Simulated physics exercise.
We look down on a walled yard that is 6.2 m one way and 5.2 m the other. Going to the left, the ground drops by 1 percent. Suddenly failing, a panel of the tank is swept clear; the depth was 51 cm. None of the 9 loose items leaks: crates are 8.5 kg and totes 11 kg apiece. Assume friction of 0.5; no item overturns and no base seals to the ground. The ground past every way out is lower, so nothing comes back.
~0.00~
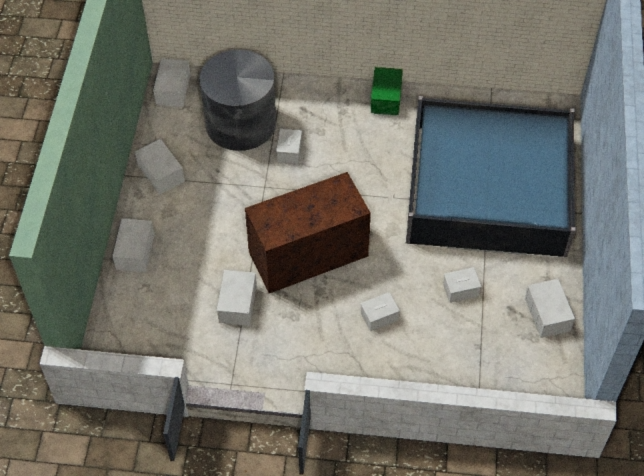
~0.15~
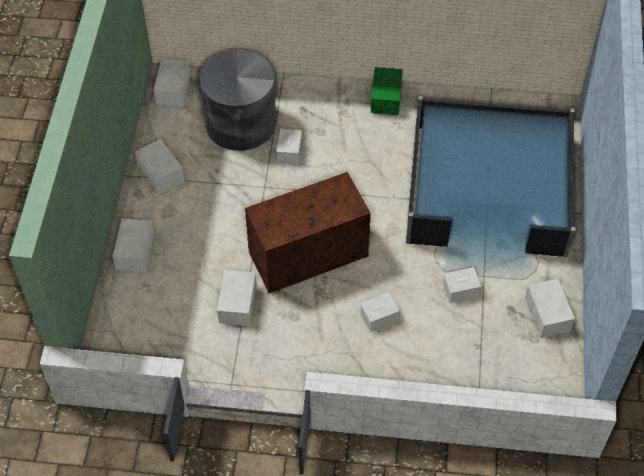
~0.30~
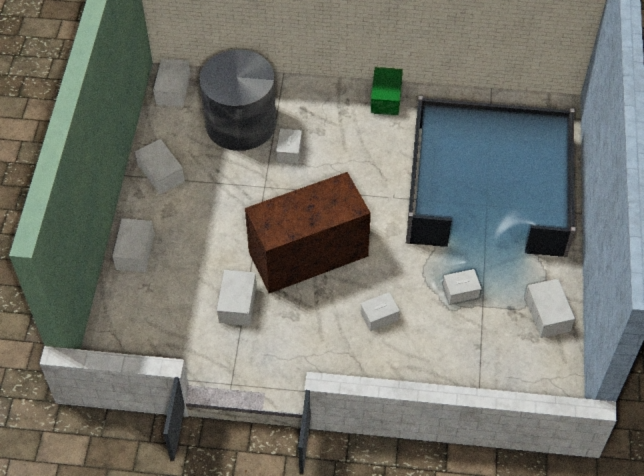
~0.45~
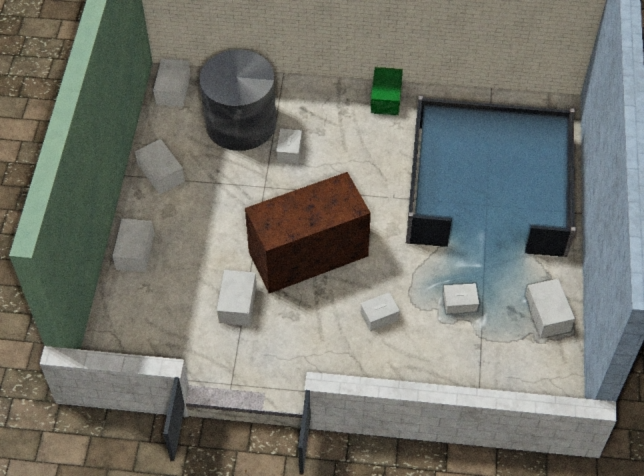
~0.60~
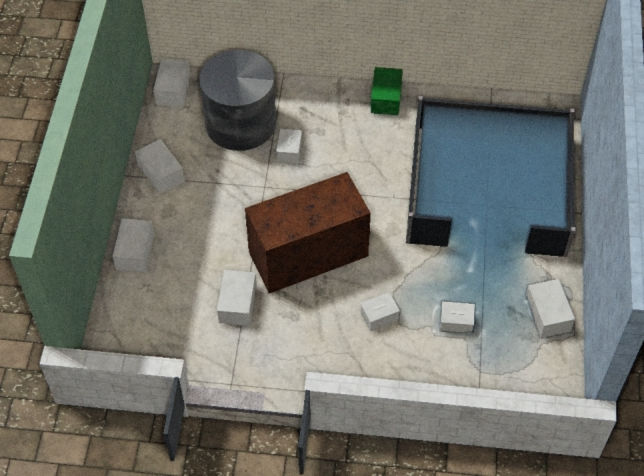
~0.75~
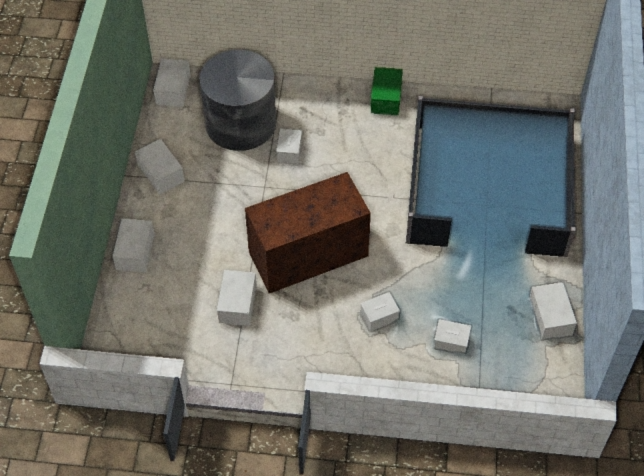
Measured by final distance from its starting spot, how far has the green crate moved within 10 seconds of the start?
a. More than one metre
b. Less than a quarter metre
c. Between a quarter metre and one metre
Answer: B.
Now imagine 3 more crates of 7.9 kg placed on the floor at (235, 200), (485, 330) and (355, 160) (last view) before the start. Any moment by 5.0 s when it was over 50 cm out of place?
Answers, first to last: Not exceeding, exceeding, not exceeding.
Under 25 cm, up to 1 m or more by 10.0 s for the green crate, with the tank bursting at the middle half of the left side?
In that scenario the green crate would have been washed far off.
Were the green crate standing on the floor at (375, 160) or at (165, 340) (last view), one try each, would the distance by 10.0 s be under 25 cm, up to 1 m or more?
In that order: It stays put; it ends far away.
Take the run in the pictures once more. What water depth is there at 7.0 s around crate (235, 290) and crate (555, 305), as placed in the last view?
Close to 4 and 7 centimetres.
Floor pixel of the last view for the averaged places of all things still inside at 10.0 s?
The average lands around (247, 154).
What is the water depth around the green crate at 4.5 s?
0 cm, roughly.
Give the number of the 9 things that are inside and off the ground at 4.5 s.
Of them, 2.
After 2.0 s the green crate is near (387, 84), 0.0 m from its start, aground; 0 of 9 are out; 2 afloat.
After 4.5 s the green crate is near (387, 84), 0.0 m from its start, aground; 0 of 9 are out; 2 afloat.
After 7.0 s the green crate is near (387, 84), 0.0 m from its start, aground; 0 of 9 are out; 4 afloat.
After 10.0 s the green crate is near (388, 83), 0.0 m from its start, afloat; 0 of 9 are out; 6 afloat.
